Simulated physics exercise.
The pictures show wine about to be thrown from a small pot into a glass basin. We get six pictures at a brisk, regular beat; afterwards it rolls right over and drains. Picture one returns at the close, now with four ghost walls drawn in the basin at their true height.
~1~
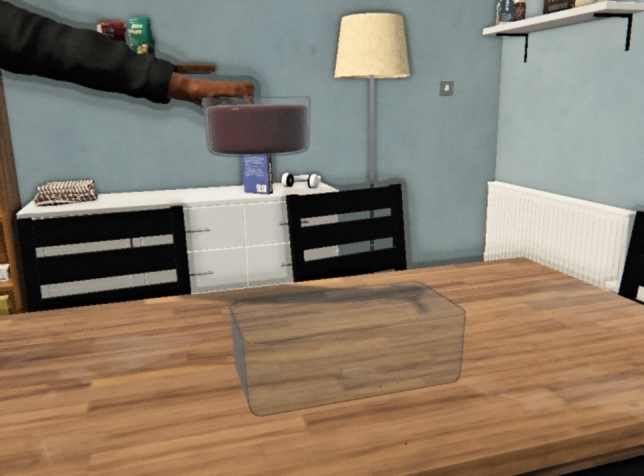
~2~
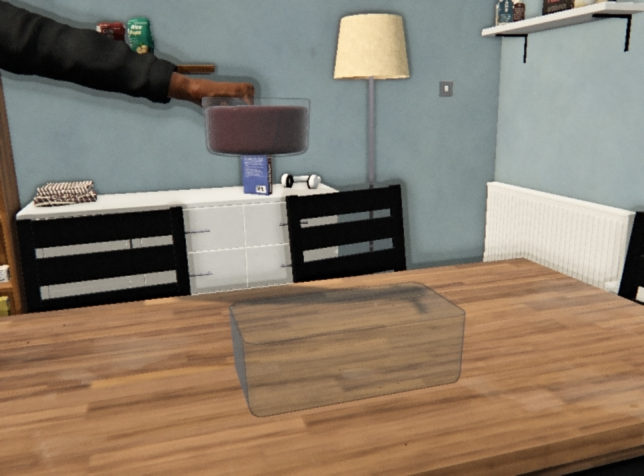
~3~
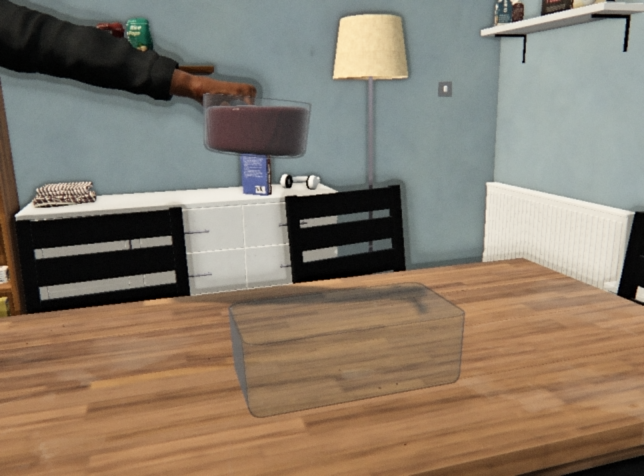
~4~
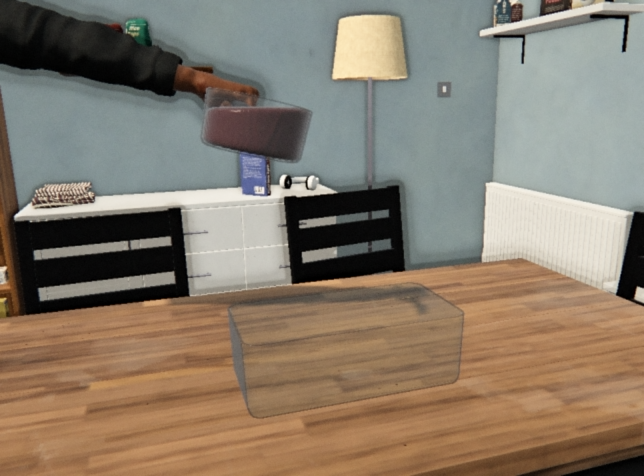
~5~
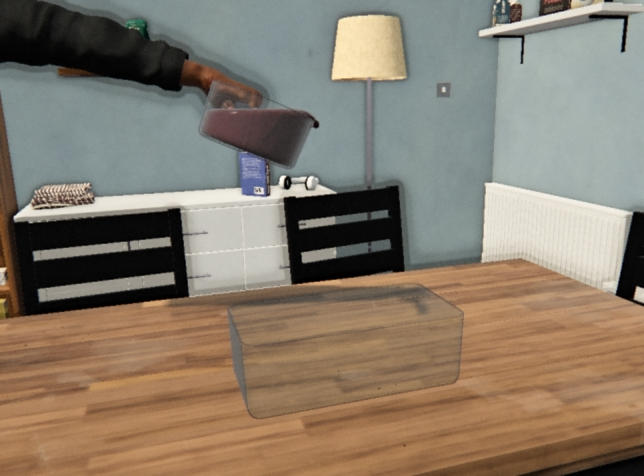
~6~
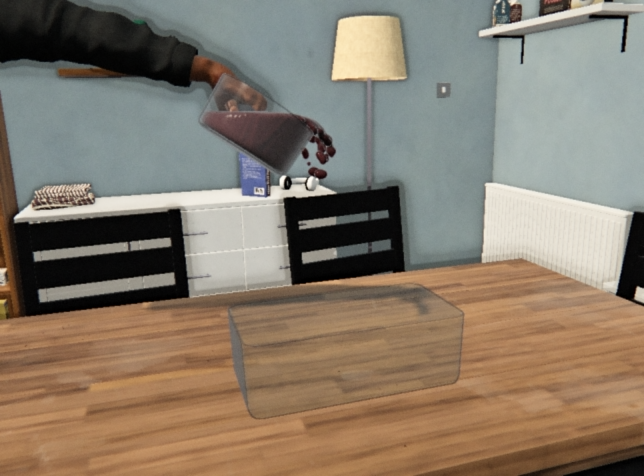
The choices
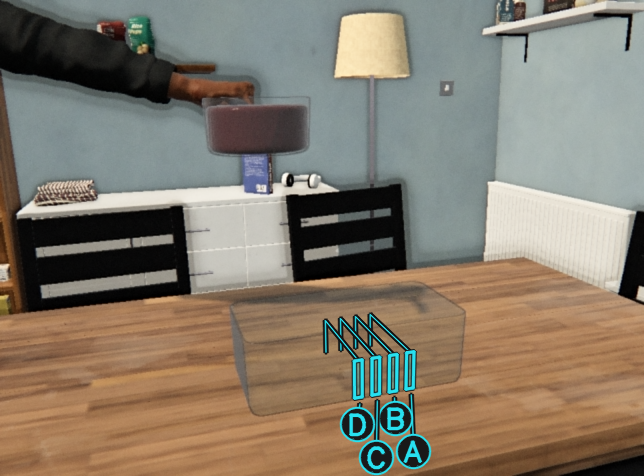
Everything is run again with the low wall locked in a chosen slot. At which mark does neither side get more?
The best slot is B.
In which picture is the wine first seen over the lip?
In picture 5.
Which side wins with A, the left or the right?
The left side.
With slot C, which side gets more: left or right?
The right one.
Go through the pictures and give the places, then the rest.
Upright, lip at (306, 97); basin from (249, 415) to (459, 378); nothing has left yet, in the first picture.
Upright, lip at (306, 99); nothing has left yet, in the second picture.
Tipped about 6°, lip at (307, 103); nothing has left yet, in the third picture.
Tipped about 14°, lip at (309, 111); nothing has left yet, in the fourth picture.
Tipped about 24°, lip at (310, 121); wine is over the lip, down to (313, 126), in the fifth picture.
Tipped about 35°, lip at (310, 133); wine is over the lip, down to (316, 176), in the sixth picture.
On the marked copy, A at (411, 394); B at (394, 397); C at (377, 400); D at (359, 403).
Choosing A, about 77 % ends left of the wall and 20 % right of it; 3 % is lost outside.
Choosing B, about 45 % ends left of the wall and 52 % right of it; 3 % is lost outside.
Choosing C, about 27 % ends left of the wall and 69 % right of it; 4 % is lost outside.
Choosing D, about 17 % ends left of the wall and 80 % right of it; 3 % is lost outside.
